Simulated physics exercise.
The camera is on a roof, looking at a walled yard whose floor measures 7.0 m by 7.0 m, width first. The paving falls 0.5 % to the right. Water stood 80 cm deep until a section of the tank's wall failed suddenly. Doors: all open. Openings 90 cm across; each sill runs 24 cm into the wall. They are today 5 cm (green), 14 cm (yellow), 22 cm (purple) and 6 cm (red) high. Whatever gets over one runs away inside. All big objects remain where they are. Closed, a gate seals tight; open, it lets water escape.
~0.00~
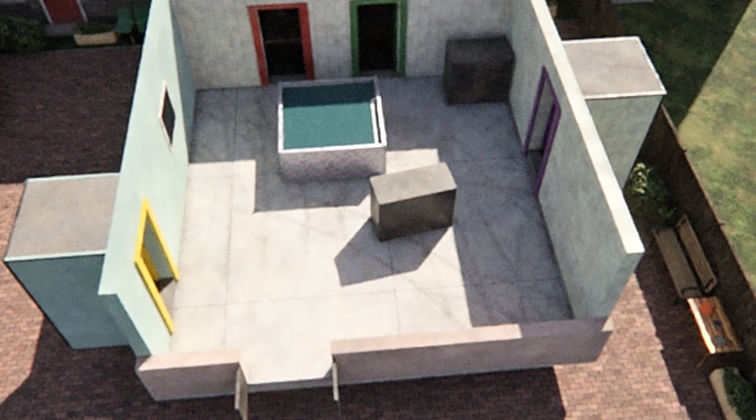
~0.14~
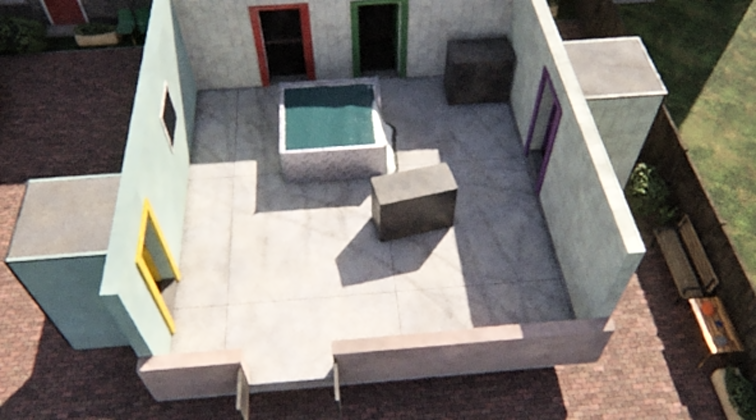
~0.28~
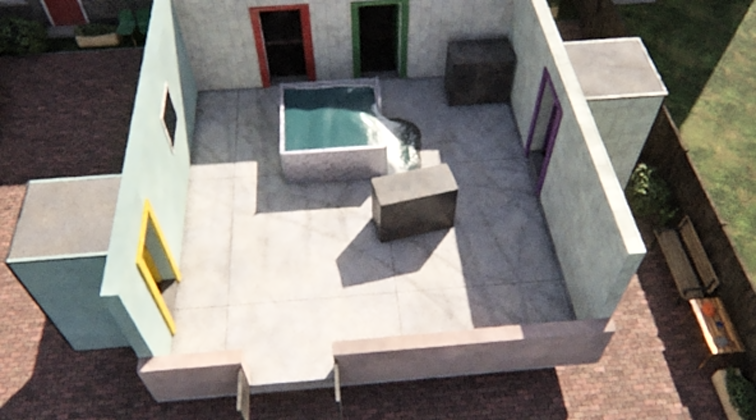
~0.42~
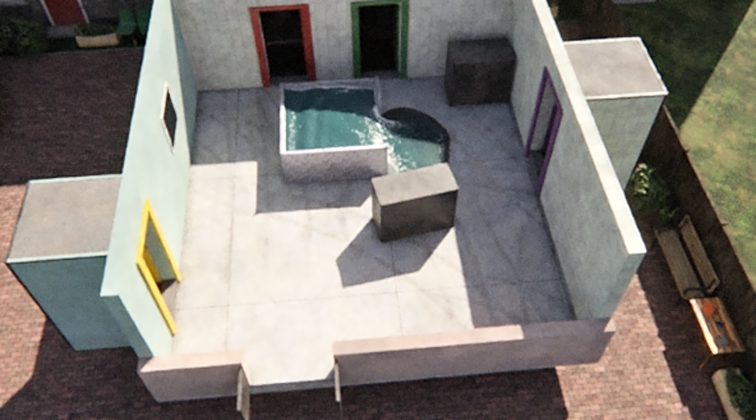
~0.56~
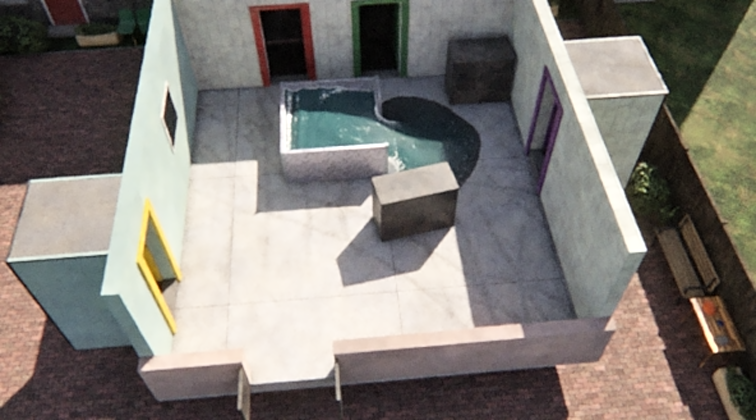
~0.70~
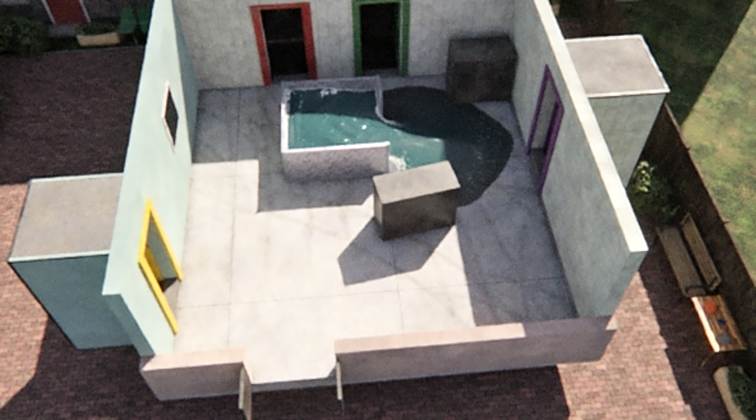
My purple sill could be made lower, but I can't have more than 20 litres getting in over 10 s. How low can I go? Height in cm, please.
You could bring it down to roughly 30 cm.
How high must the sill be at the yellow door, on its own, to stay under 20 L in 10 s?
Yellow would need about 6.0 cm on its own.
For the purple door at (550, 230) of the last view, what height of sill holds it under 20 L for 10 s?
Something near 19 cm.
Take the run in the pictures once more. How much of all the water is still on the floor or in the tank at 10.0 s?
Around 94 in a hundred parts remain.
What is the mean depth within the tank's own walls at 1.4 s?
Roughly 45 cm on average.
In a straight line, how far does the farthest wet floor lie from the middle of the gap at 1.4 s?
Close to 3.8 metres, I'd say.
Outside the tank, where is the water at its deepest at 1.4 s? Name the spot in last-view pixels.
About (506, 101).
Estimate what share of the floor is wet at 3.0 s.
Approximately 35 % of it.
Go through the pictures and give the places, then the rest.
The first picture shows the tank at (330, 116) is whole and still, 80 cm deep; the purple door at (540, 139) is dry.
In the second picture, water pours out at (381, 142) and has run 0.3 m, to (393, 133); about 7 cm deep outside, 80 cm at the back.
In the third picture, the front is at (417, 141), 0.8 m from the gap at (381, 143); 1.1 m2 of floor is wet, 80 cm left at the back.
In the fourth picture, the front is at (446, 143), 1.4 m from the gap at (381, 144); 2.5 m2 of floor is wet, 75 cm left at the back.
In the fifth picture, water pours out at (382, 143) and has run 2.0 m, to (477, 140); about 7 cm deep outside, 67 cm at the back.
In the sixth picture, water pours out at (383, 142) and has run 2.6 m, to (508, 147); about 6 cm deep outside, 69 cm at the back; 0.7 m in a straight line remain to the purple door at (543, 137).
After 1.4 s water covers 20 % of the floor, deepest (47 cm) near (506, 101); 35 cm at the purple door, 12 litres in over its 22 cm sill.
After 3.0 s water covers 35 % of the floor, deepest (29 cm) near (575, 332); 27 cm at the purple door, 85 litres in over its 22 cm sill.
After 10.0 s water covers 95 % of the floor, deepest (10 cm) near (564, 296); 8 cm at the purple door, 94 litres in over its 22 cm sill.
At the purple door as built, the water arrived by 0.9 s and peaked near 37 cm at 1.6 s.
With a sill of 26 cm, 48 litres would have come in within the 10 s; with 35 cm, 3 litres. So under 20 litres takes about 30 cm.
